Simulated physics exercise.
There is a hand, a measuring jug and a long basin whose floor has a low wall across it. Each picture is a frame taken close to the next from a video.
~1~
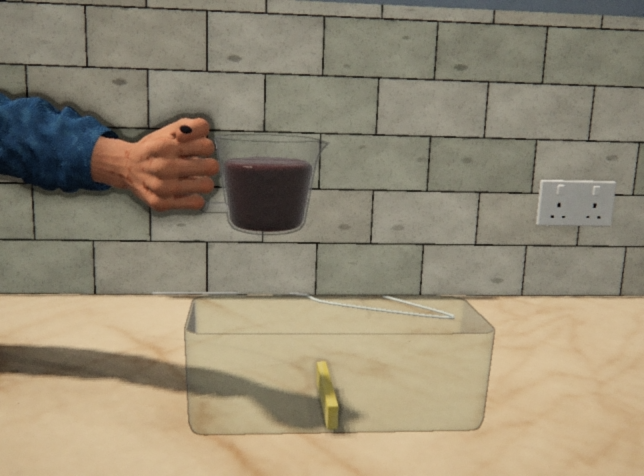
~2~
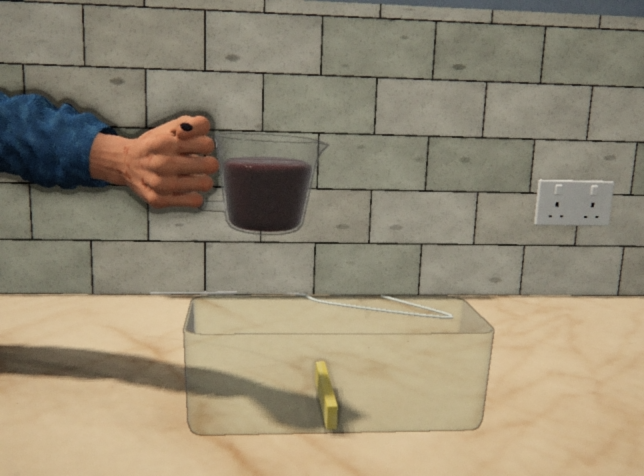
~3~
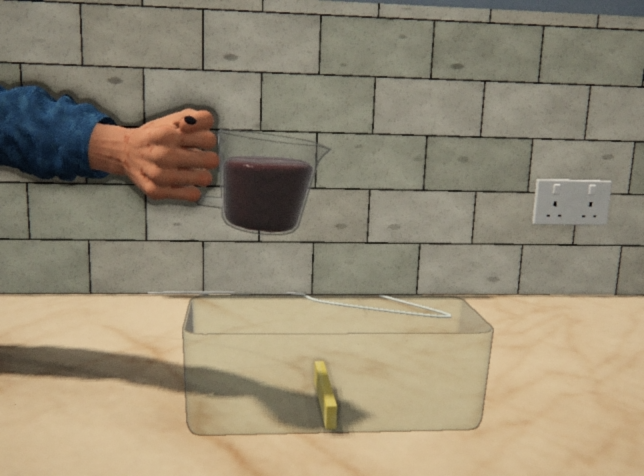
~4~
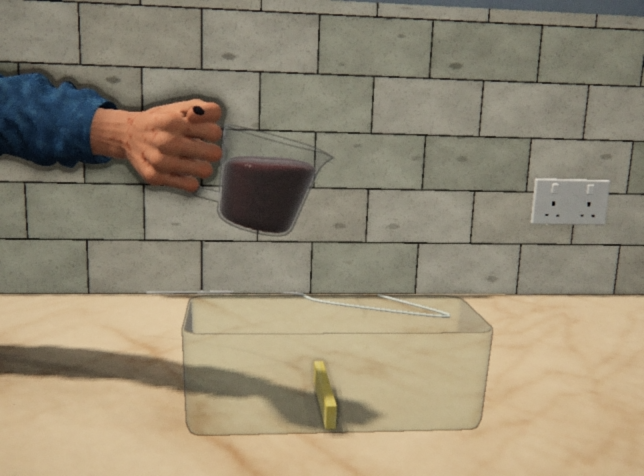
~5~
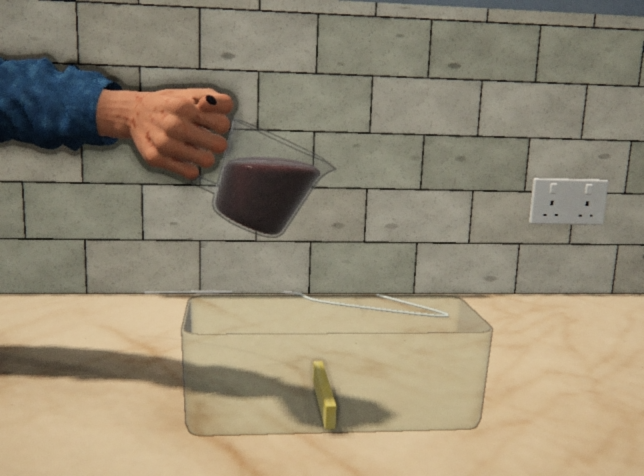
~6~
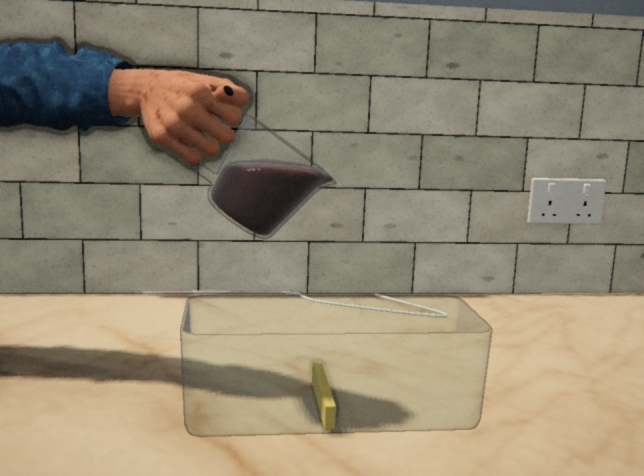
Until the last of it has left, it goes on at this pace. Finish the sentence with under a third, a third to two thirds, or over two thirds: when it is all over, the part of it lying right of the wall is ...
... over two thirds.
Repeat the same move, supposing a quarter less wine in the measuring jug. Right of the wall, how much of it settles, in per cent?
Estimate: Around 85 per cent.
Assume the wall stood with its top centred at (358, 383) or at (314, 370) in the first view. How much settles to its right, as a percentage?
Try 1: Some 55 %; try 2: 90 %.
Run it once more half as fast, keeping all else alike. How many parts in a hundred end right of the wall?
Somewhere near 90 percent.
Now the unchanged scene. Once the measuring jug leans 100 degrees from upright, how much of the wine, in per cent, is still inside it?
40 %.
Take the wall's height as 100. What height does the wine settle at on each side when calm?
Once still, it is 10 % on the left and 60 % on the right.
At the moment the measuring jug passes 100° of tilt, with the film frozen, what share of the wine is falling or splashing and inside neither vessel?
Airborne share: Approx. 35 %.
A moment on, the measuring jug is tipped right over and 40 per cent is still to pour, 0 is left of the wall and 25 right of it.
Next, the measuring jug is tipped right over and 2 per cent is still to pour, 10 is left of the wall and 82 right of it.
Then the measuring jug is tipped right over and 0 per cent is still to pour, 13 is left of the wall and 85 right of it.
Later the measuring jug is tipped right over and 0 per cent is still to pour, 14 is left of the wall and 85 right of it.
At rest 14 per cent lies left of the wall, 85 right of it and 1 outside.
